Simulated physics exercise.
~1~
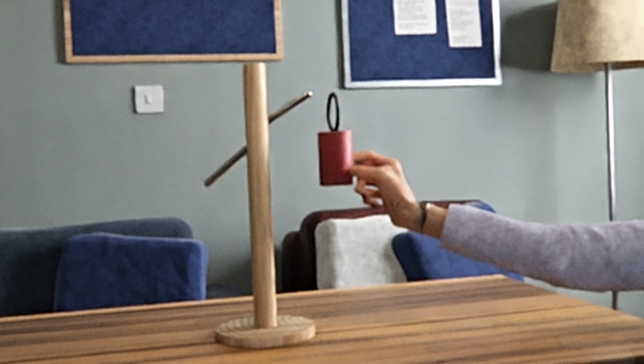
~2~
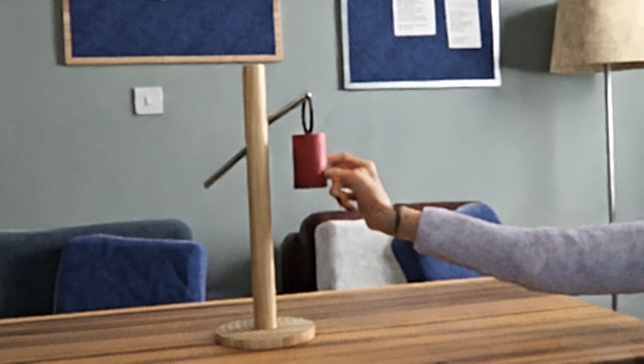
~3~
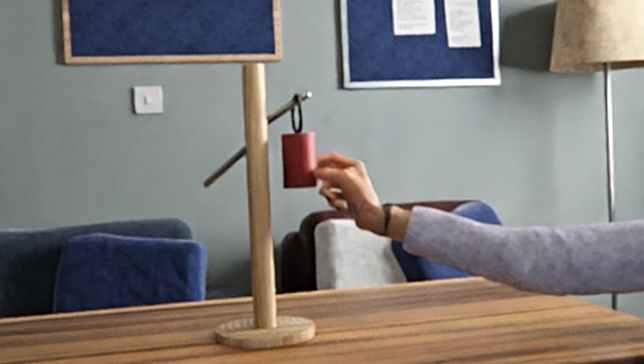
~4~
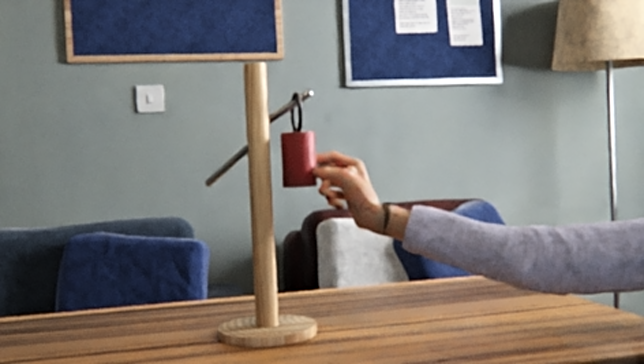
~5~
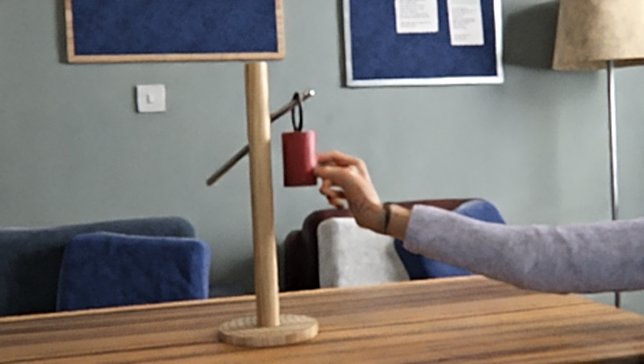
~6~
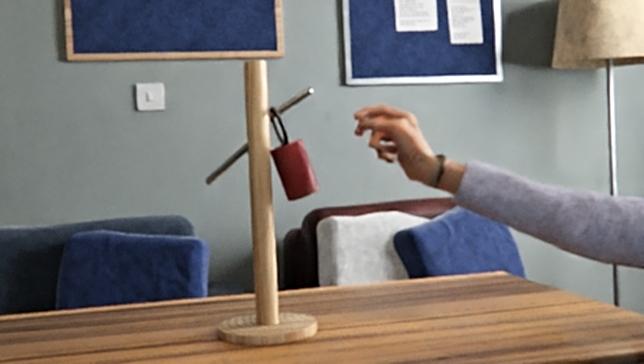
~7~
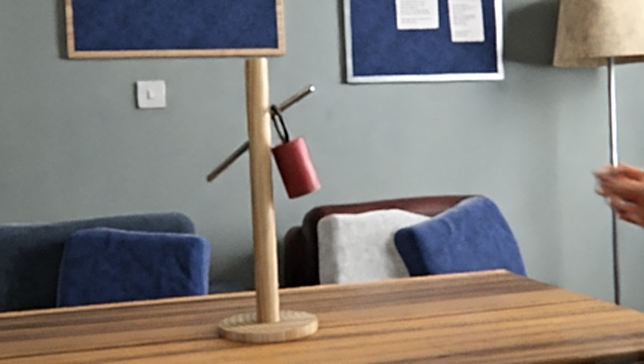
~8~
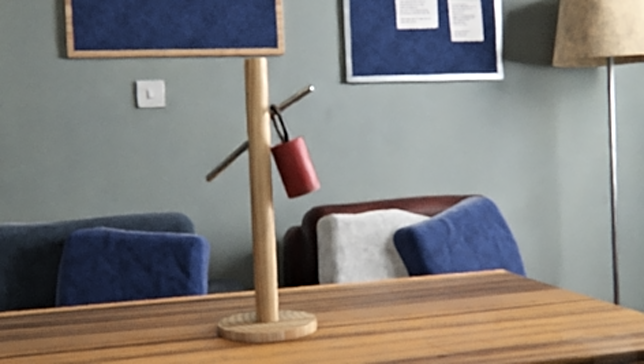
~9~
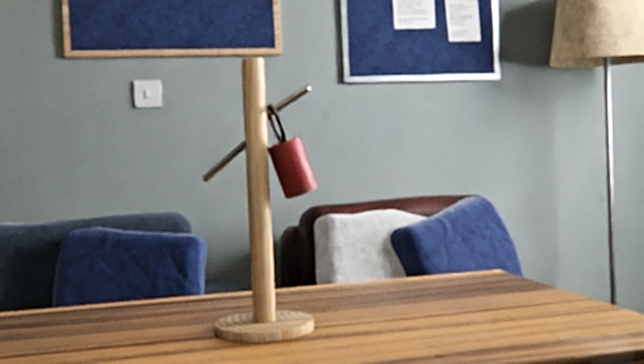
A hand moved a small red lantern left onto the slanted peg of a wooden stand on a table, held it there briefly, then let go and withdrew to the right; the lantern slid down toward the post, tilted, and stayed hanging.
